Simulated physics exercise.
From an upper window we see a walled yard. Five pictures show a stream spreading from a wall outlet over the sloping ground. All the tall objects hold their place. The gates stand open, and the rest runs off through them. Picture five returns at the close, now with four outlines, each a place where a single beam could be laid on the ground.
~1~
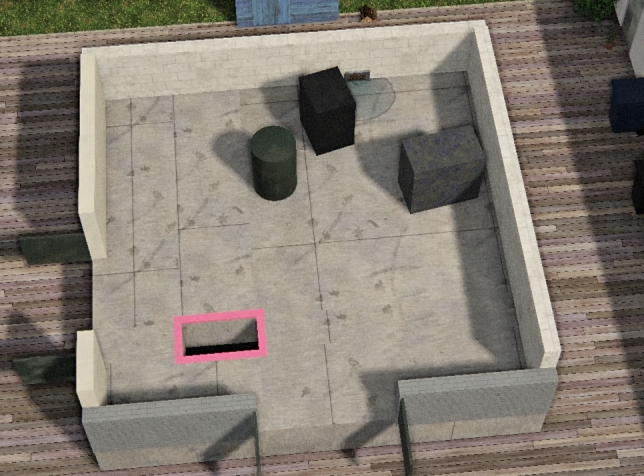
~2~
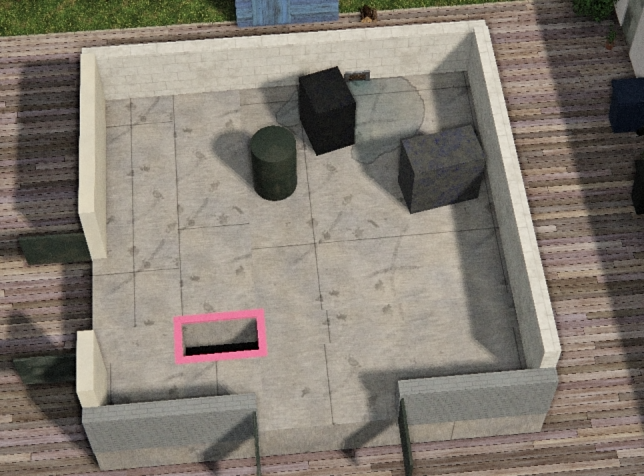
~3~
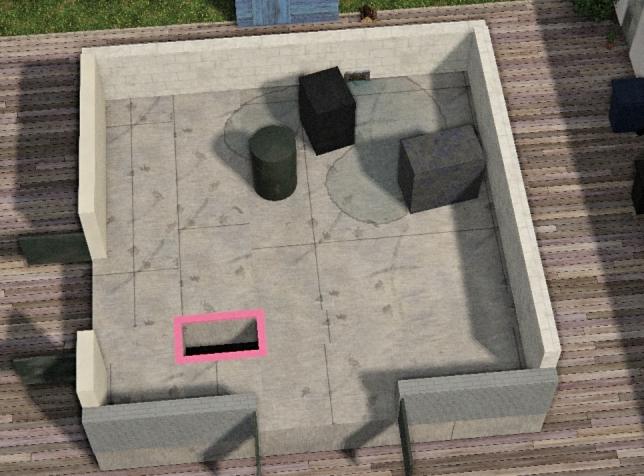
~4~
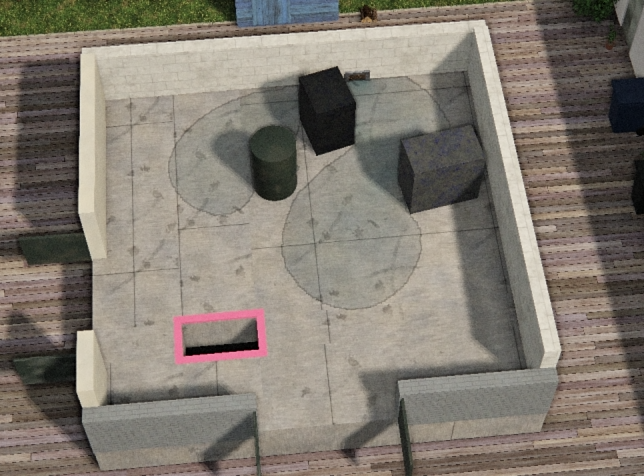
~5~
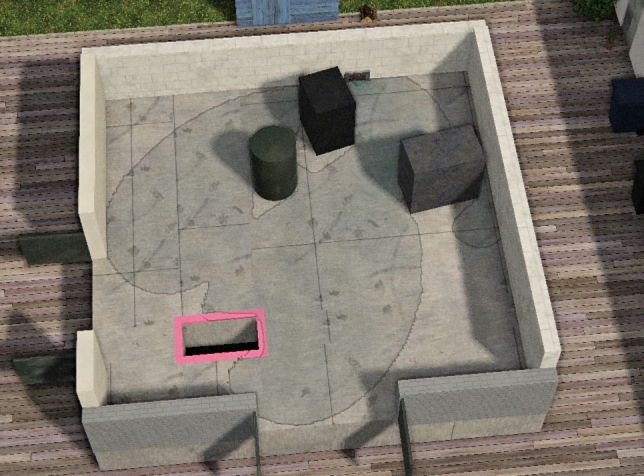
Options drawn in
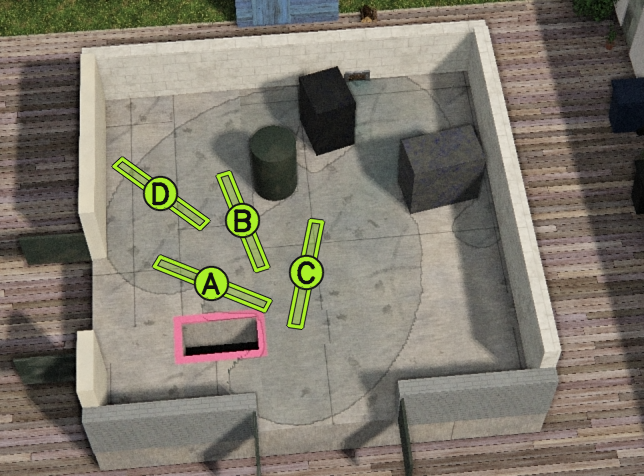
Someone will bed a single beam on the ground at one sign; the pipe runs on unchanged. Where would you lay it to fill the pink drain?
Place D does it best.
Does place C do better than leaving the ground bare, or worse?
Worse.
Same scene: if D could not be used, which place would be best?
B it is.
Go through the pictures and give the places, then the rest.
Outfall at (357, 76); pink drain at (220, 336); open gate at (107, 314); open gate at (327, 411); water covers 2 % of the ground and shows as far out as (372, 109); pink drain still dry.
Water covers 7 % of the ground and shows as far out as (368, 151); pink drain still dry.
Water covers 15 % of the ground and shows as far out as (395, 214); pink drain still dry.
Water covers 29 % of the ground and shows as far out as (340, 301); pink drain still dry.
Water covers 52 % of the ground and shows as far out as (287, 374); pink drain taking water.
On the marked copy, A from (157, 261) to (267, 305); B from (223, 174) to (261, 268); C from (295, 326) to (316, 221); D from (118, 162) to (204, 224).
If A is chosen, about 14 % of the stream runs into the pink drain, about 85 % out by the gates.
If B is chosen, about 29 % of the stream runs into the pink drain, about 70 % out by the gates.
If C is chosen, about 18 % of the stream runs into the pink drain, about 82 % out by the gates.
If D is chosen, about 48 % of the stream runs into the pink drain, about 51 % out by the gates.
